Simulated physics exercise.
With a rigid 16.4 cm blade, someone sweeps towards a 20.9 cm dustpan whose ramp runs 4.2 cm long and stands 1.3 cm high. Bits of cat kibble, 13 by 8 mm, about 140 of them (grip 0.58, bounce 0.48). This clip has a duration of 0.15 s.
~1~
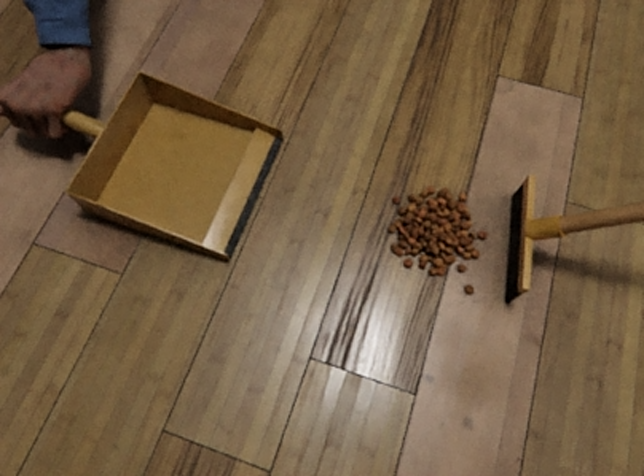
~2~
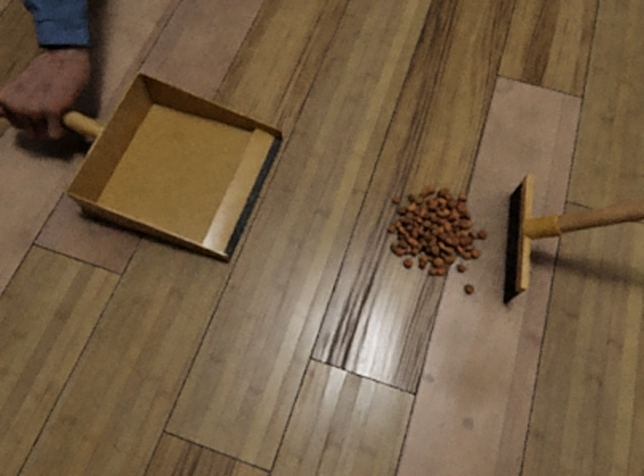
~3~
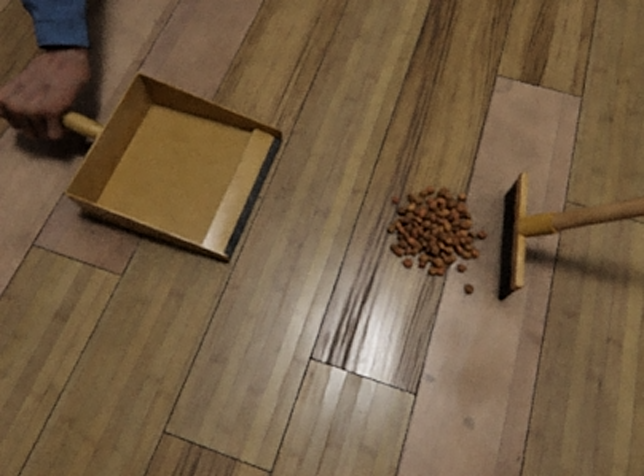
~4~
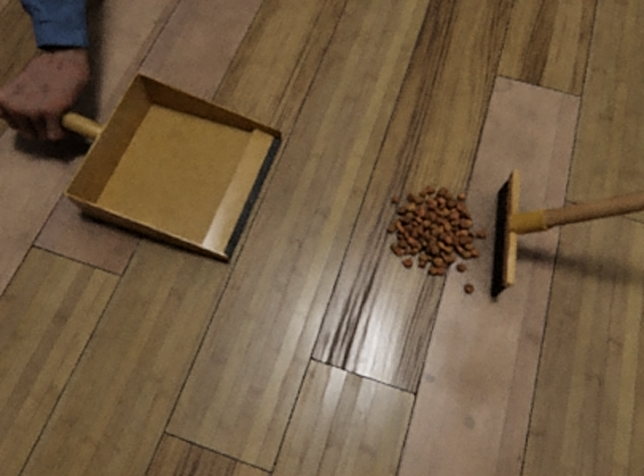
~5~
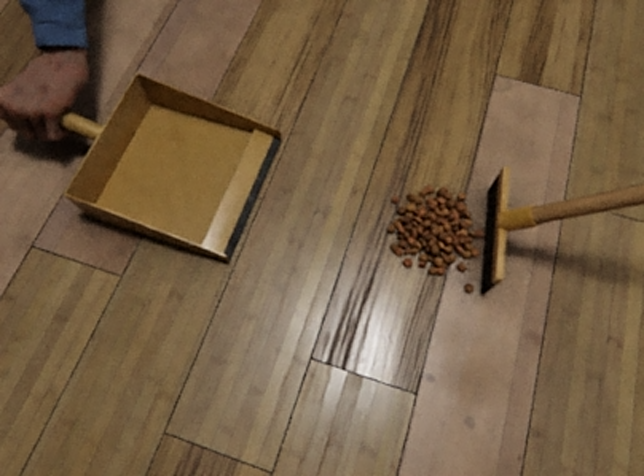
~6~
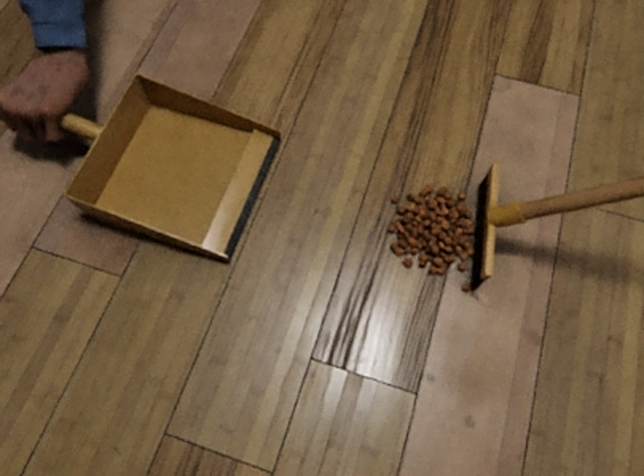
A hand in a blue sleeve holds a tan dustpan by its handle at the left of a striped wooden plank floor, seen from above at an angle. A small heap of reddish-brown kibble lies right of centre, with a dark-edged, wooden-handled sweeping tool beyond it. The tool slides slowly left and reaches the heap's right edge, while the dustpan and camera stay still.
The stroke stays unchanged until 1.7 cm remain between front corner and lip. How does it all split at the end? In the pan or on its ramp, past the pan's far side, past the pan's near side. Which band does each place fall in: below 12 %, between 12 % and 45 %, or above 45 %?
Pan: Between 12 % and 45 %, far side: Below 12 %, near side: Below 12 %.
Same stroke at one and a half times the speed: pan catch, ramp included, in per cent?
Some 30 %.
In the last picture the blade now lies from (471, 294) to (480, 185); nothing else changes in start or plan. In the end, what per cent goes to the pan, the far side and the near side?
Per cent by place - pan 15, far side 5, near side 25.
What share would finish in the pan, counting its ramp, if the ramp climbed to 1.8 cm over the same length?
25 %.
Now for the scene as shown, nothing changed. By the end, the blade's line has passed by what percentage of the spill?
Near 20 percent, give or take.
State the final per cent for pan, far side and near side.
Pan 25; far side 5; near side 0.
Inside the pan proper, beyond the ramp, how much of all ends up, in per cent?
Close to 0 per cent.
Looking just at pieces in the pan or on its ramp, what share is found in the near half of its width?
About 20 percent of it.
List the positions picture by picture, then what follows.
In the first frame, blade from (523, 289) to (529, 181), moved 0.0 cm, 0 of the pieces shifted so far; middle of the pieces at (436, 229); pan at (177, 172).
In the second frame, blade from (521, 288) to (527, 181), moved 0.2 cm, 0 of the pieces shifted so far; middle of the pieces at (436, 229).
In the third frame, blade from (516, 286) to (522, 179), moved 0.9 cm, 0 of the pieces shifted so far; middle of the pieces at (435, 228).
In the fourth frame, blade from (508, 283) to (514, 176), moved 1.9 cm, 0 of the pieces shifted so far; middle of the pieces at (435, 228).
In the fifth frame, blade from (497, 279) to (503, 173), moved 3.3 cm, 0 of the pieces shifted so far; middle of the pieces at (435, 228).
In the sixth frame, blade from (486, 275) to (493, 170), moved 4.7 cm, 7 of the pieces shifted so far; middle of the pieces at (435, 228); pan at (176, 174).
Then, 0.32 s after the last picture, middle of the blade 18 cm from the lip; 0 % over the lip, far side 5 %, near side 0 %.
Then, 0.52 s after the last picture, middle of the blade 8 cm from the lip; 0 % over the lip, far side 5 %, near side 0 %.
Then, 0.85 s after the last picture, middle of the blade 3 cm from the lip; 25 % over the lip, far side 5 %, near side 0 %.
In the end, pan 25 %, far side 5 %, near side 0 %, in front of the lip or behind the blade 70 %.
